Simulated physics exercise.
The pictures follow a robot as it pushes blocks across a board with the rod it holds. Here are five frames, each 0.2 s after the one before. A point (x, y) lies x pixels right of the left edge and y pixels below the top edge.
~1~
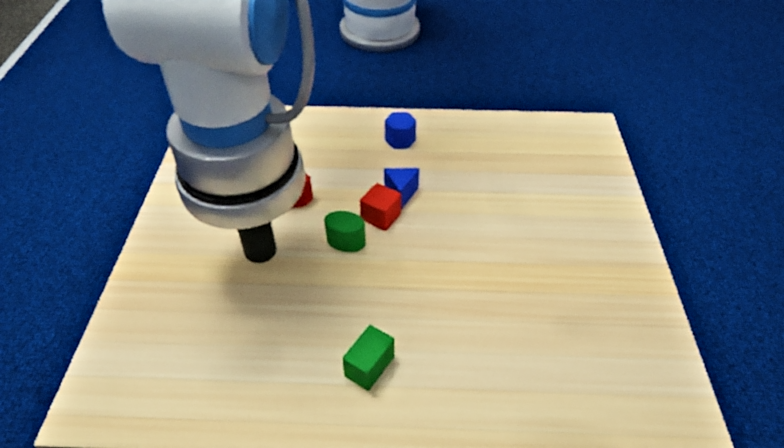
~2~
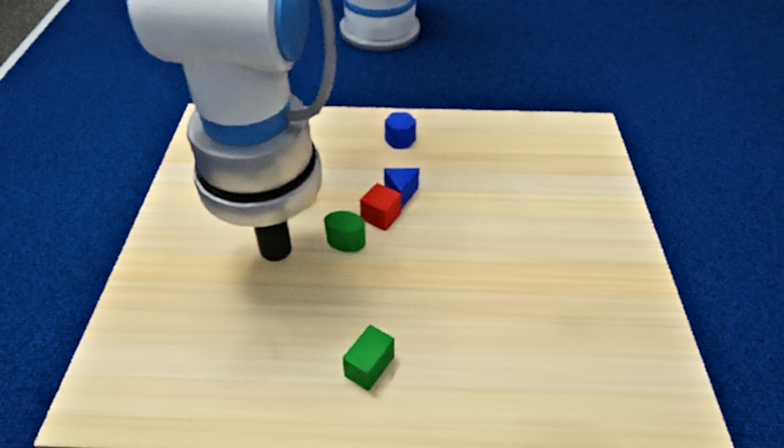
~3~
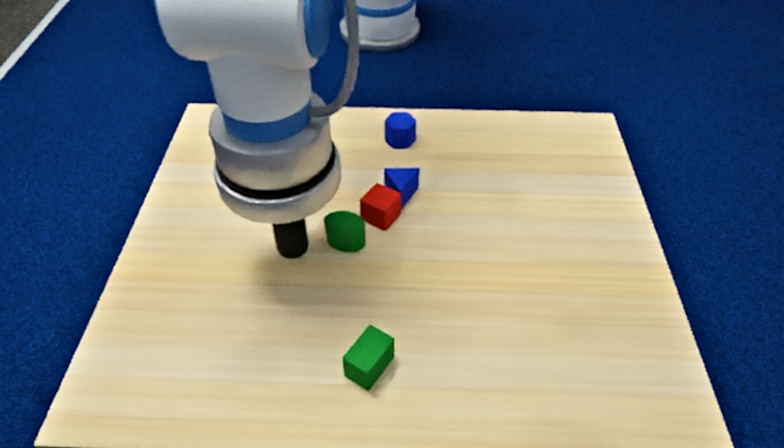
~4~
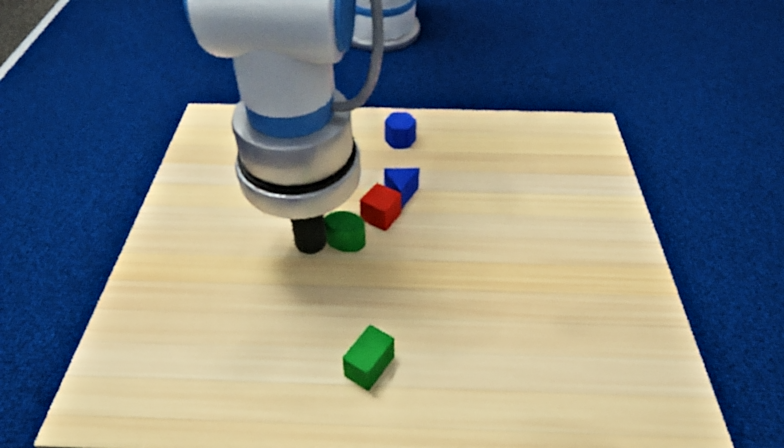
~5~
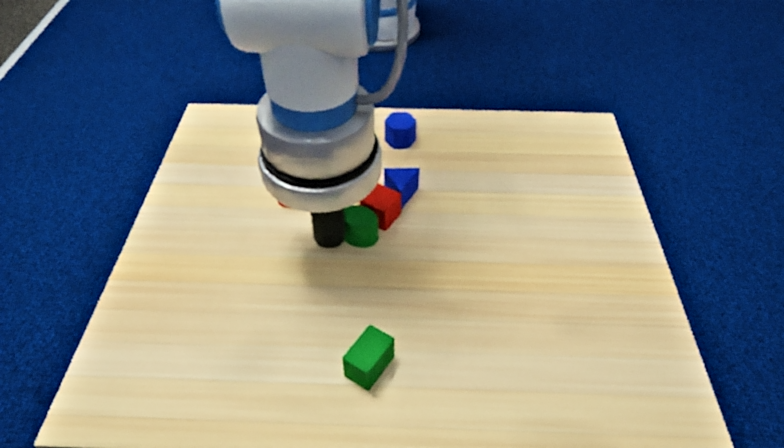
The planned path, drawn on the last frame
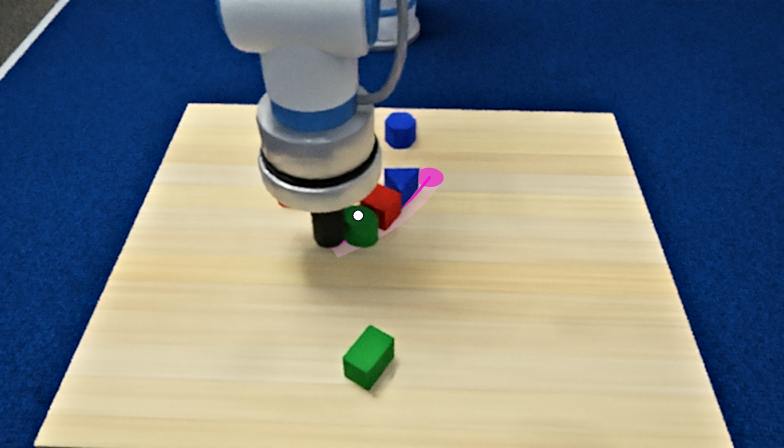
In the video, a robot arm with a black rod moves right across a wooden board toward a green oval block, then nudges it slightly right toward a red block, while the other visible blocks stay still.
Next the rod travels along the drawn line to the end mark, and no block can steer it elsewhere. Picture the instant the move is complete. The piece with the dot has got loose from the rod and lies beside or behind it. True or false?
That statement is accurate.
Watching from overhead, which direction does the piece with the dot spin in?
Spin direction: Clockwise.
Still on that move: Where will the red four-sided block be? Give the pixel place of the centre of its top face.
Its top middle will sit at (457, 170).
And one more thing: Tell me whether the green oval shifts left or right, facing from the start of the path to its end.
The answer is right: Facing from the path's start to its end, that's where the green oval shifts.
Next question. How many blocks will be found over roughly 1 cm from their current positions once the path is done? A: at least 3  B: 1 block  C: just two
(A)
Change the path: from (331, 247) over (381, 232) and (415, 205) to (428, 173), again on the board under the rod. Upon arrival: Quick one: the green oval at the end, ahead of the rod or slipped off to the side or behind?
The rod no longer has it in front.
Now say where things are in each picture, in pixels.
In the first frame, rod tip (261, 252); block tops, green oval (344, 221); red four-sided block (381, 196); blue hexagon (401, 120); blue three-sided block (401, 175).
In the second frame, rod (276, 251); blocks unchanged.
In the third frame, rod (293, 248); blocks unchanged.
In the fourth frame, rod (311, 243); blocks unchanged.
In the fifth frame, rod (330, 238); green oval (358, 215); red four-sided block (381, 196); blue hexagon (401, 120); blue three-sided block (401, 175).
Path on the board, from (331, 247) by way of (391, 216) to (430, 177); the dot is on the green oval.
What follows on the original path. One third of the way, rod (373, 218); green oval (403, 201), turned 25° clockwise; red four-sided block (420, 181), turned 25° anticlockwise; blue three-sided block (417, 163), turned 55° anticlockwise.
Two thirds of the way, rod (407, 194); green oval (429, 198), turned 85° clockwise; red four-sided block (444, 176), turned 75° anticlockwise; blue three-sided block (421, 160), turned 75° anticlockwise.
At the end, rod (430, 168); green oval (429, 198), turned 85° clockwise; red four-sided block (457, 170), turned 15° anticlockwise; blue hexagon in place; blue three-sided block (427, 141), turned 75° anticlockwise.
